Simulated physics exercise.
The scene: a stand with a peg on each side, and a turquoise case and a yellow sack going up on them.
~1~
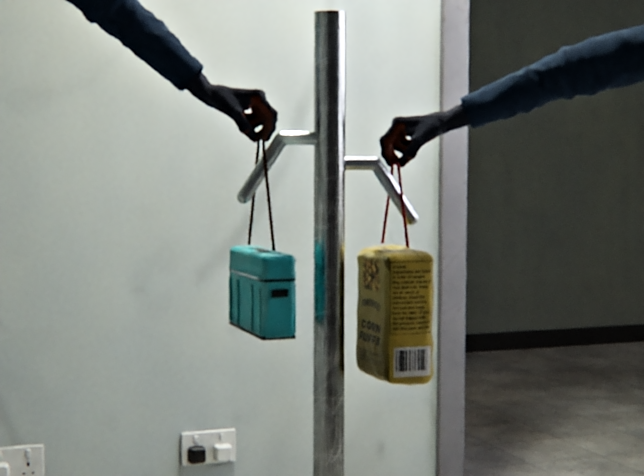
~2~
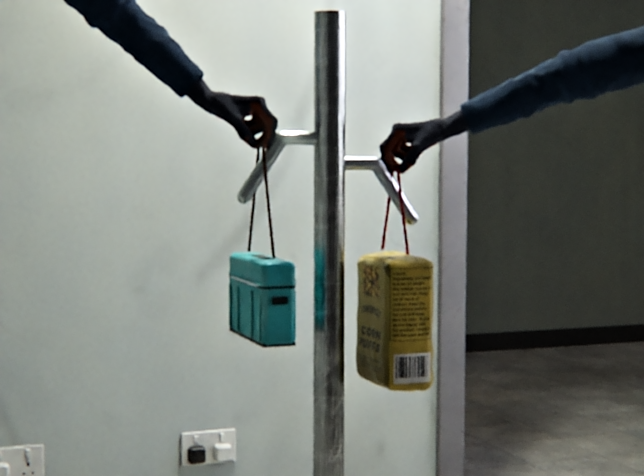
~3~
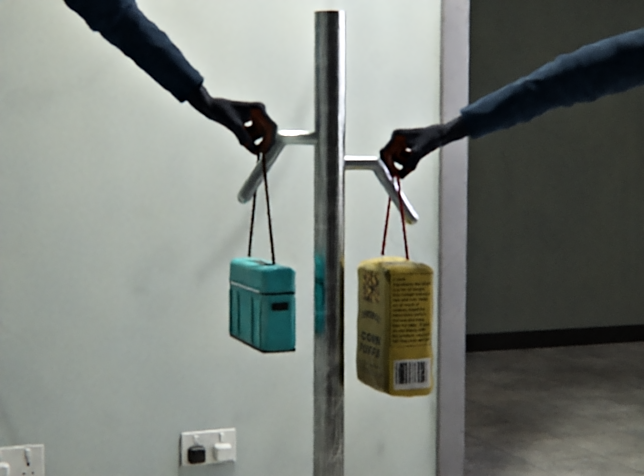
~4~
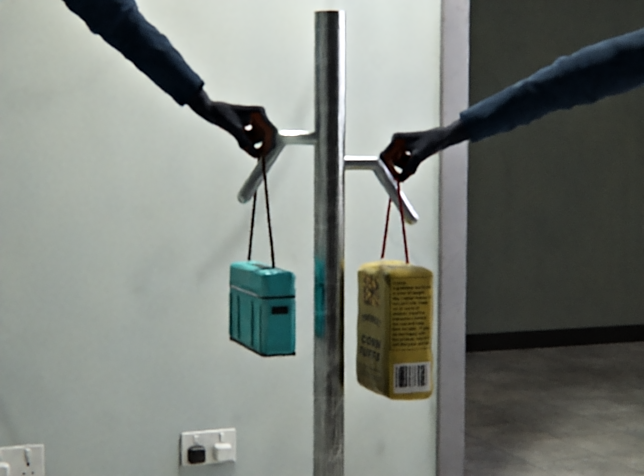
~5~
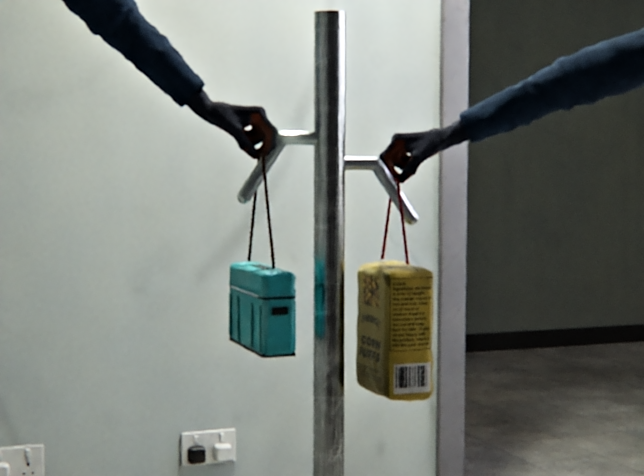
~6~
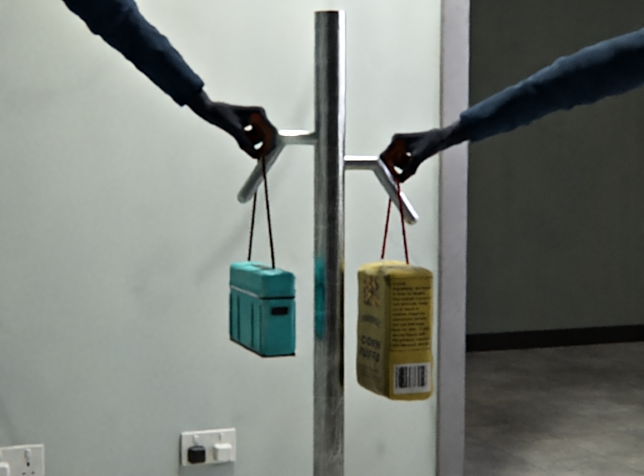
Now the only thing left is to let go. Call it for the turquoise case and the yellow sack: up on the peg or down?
Turquoise case down, yellow sack down.
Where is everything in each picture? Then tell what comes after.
Turquoise case (261, 291); yellow sack (394, 314); left peg tip (244, 197); right peg tip (411, 218), in the first frame.
Turquoise case (261, 298); yellow sack (394, 320), in the second frame.
Turquoise case (261, 303); yellow sack (394, 326), in the third frame.
Turquoise case (261, 307); yellow sack (394, 329), in the fourth frame.
Turquoise case (261, 308); yellow sack (394, 330), in the fifth frame.
Turquoise case (261, 308); yellow sack (394, 330); left peg tip (244, 197), sloping steeply down; right peg tip (411, 218), sloping steeply down, in the sixth frame.
Then, 0.34 s on from there, turquoise case falling; yellow sack falling.
Then, 0.62 s on from there, turquoise case on the floor; yellow sack on the floor.
In the end, turquoise case on the floor; yellow sack on the floor. The turquoise case comes down and the yellow sack slips off its peg.
